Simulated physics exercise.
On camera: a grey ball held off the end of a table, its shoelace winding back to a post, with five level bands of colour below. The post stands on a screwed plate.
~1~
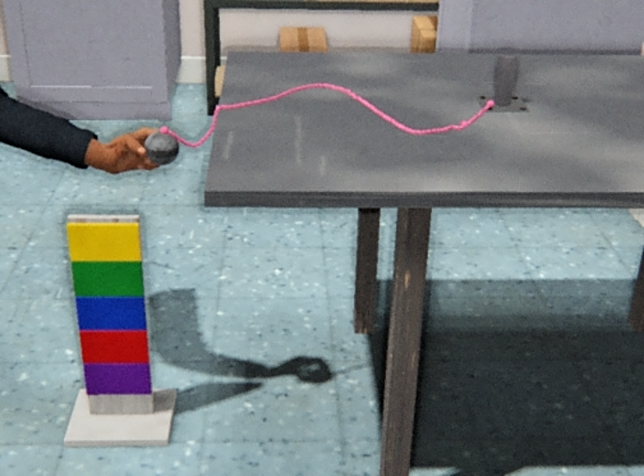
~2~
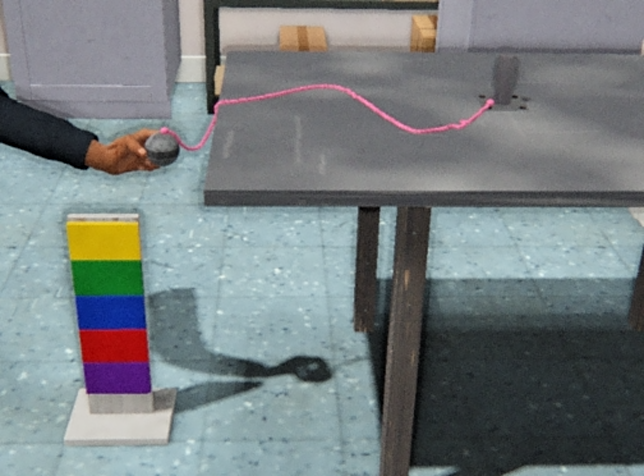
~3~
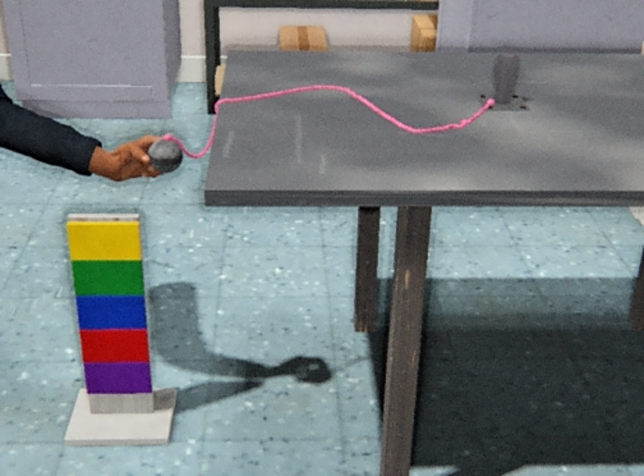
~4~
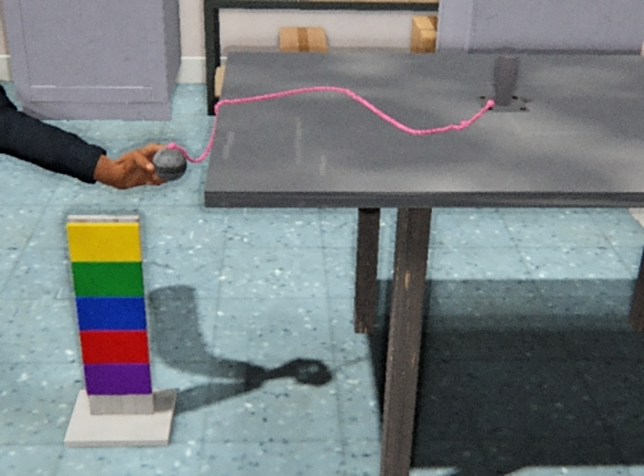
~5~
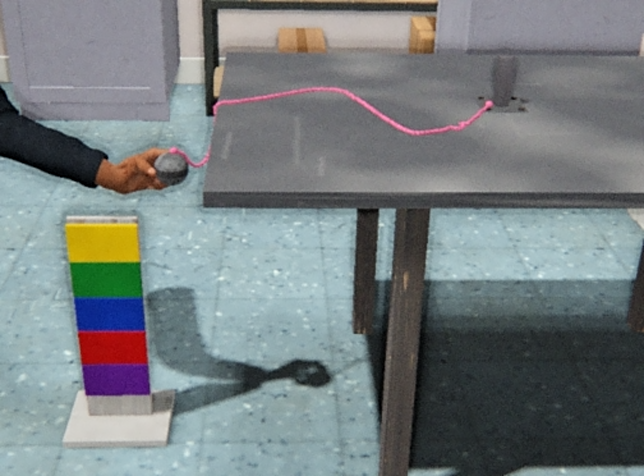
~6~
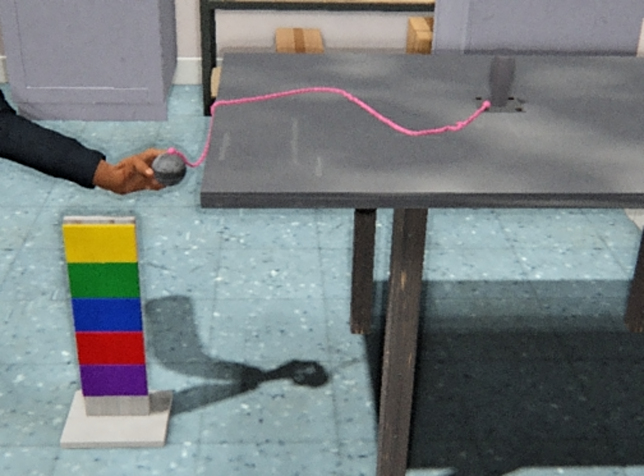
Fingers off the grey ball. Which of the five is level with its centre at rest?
At red.
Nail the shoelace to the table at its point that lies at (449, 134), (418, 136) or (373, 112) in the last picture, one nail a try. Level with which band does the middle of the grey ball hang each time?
Try by try: Blue; blue; green.
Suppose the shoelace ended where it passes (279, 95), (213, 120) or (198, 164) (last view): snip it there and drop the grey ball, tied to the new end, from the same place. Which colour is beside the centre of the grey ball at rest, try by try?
It would be above them all; green; blue.
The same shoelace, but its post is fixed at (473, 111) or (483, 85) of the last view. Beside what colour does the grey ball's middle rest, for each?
It would be purple; red.
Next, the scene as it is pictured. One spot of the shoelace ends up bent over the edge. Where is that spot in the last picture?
The one at (340, 92).
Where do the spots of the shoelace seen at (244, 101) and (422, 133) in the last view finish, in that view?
The first at (216, 226), the second at (359, 110).
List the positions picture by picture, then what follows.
The first picture shows grey ball (162, 148); yellow (104, 243); green (108, 280); blue (111, 314); red (114, 348); purple (117, 380).
The second picture shows grey ball (162, 149); shoelace through (475, 117) (419, 132) (365, 102) (305, 89) (223, 104).
The third picture shows grey ball (166, 156).
The fourth picture shows grey ball (170, 164); shoelace through (475, 118) (419, 133) (365, 103) (303, 91) (219, 108).
The fifth picture shows grey ball (172, 169).
The sixth picture shows grey ball (169, 169); shoelace through (471, 119) (415, 134) (361, 104) (299, 92) (215, 109).
A little later, ball near (253, 337); level with red.
Next, ball near (200, 345); level with red.
When it is over, ball near (225, 351); level with red. Its centre hangs level with the red band.
